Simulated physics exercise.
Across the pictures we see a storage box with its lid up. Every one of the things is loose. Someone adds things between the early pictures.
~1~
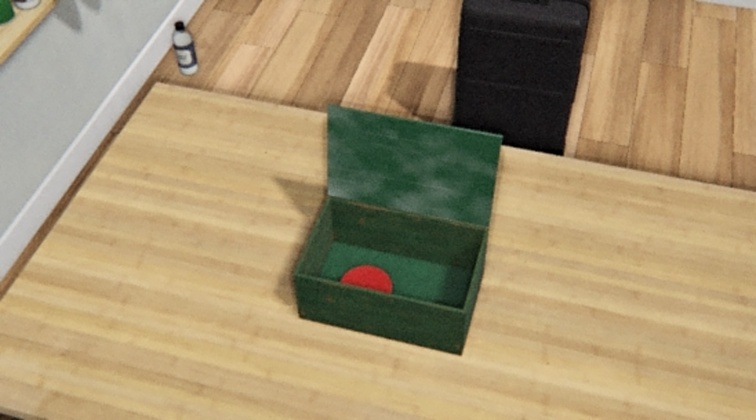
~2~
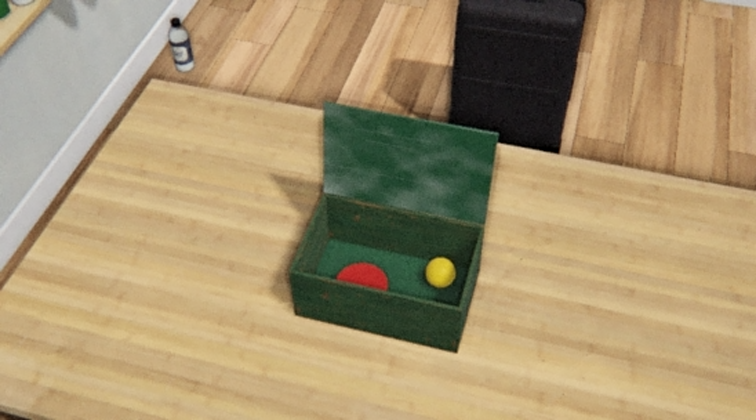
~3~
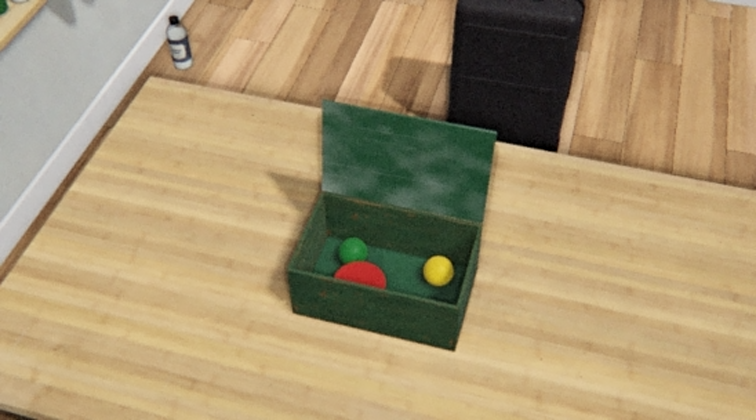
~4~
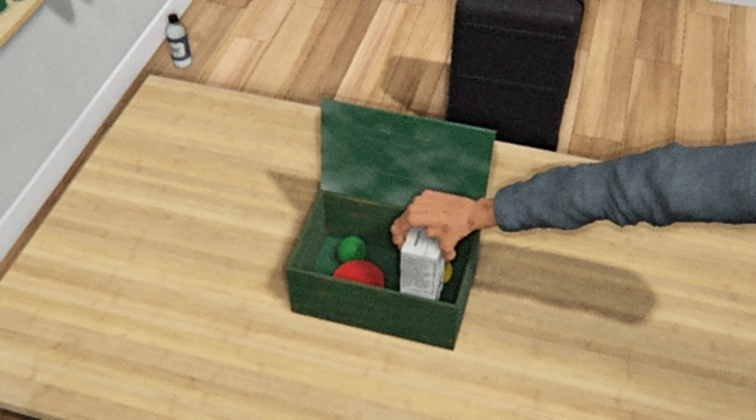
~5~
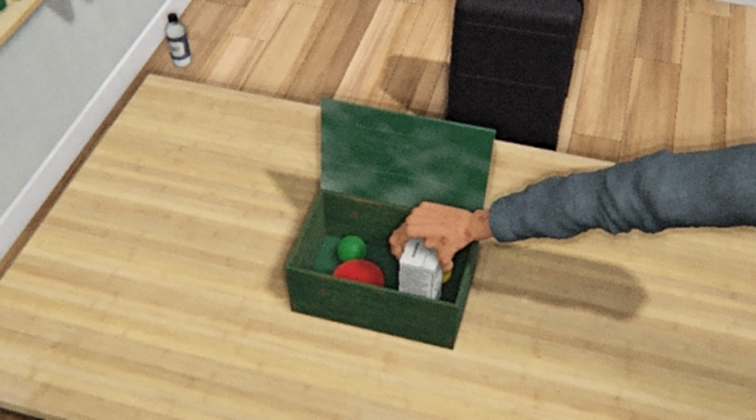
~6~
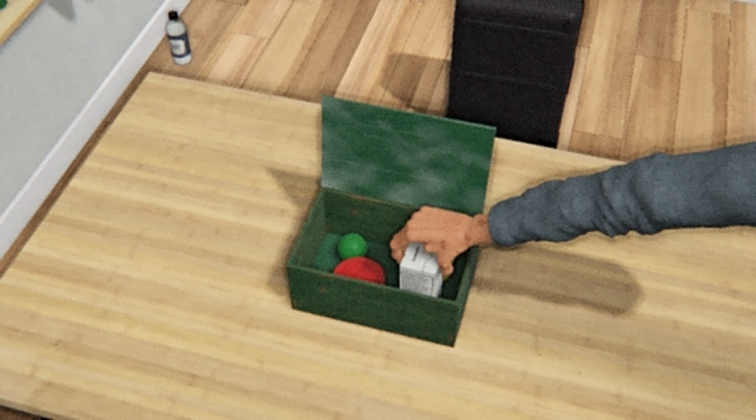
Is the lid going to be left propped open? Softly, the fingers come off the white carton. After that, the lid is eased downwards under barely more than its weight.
Yes, it stays propped open.
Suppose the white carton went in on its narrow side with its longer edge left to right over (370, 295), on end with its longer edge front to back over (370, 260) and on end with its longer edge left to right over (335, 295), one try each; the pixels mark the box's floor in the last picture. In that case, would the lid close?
So, one: It drops fully; two: It drops fully; three: It remains raised.
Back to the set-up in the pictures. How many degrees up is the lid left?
It comes to about 20°.
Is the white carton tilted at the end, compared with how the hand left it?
Observation: The white carton keeps the set orientation.
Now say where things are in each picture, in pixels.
The last thing is not in view yet, in the first frame.
The last thing is not in view yet, in the second frame.
The last thing is not in view yet; yellow lemon (438, 271), in the third frame.
On its way; white carton (423, 270), in the fourth frame.
On its way; white carton (421, 280); green lemon (352, 250), in the fifth frame.
Put in, still held; white carton (422, 283), in the sixth frame.
Then, 1.20 s later than the last frame, lid starting down.
Then, 1.70 s later than the last frame, lid 51° above the rim.
Then, 2.00 s later than the last frame, lid 25° above the rim.
Then, 3.90 s later than the last frame, lid 20° above the rim.
When it is over, lid 20° above the rim; all 4 as before. End places, in pixels of the last picture, white carton near (422, 284).
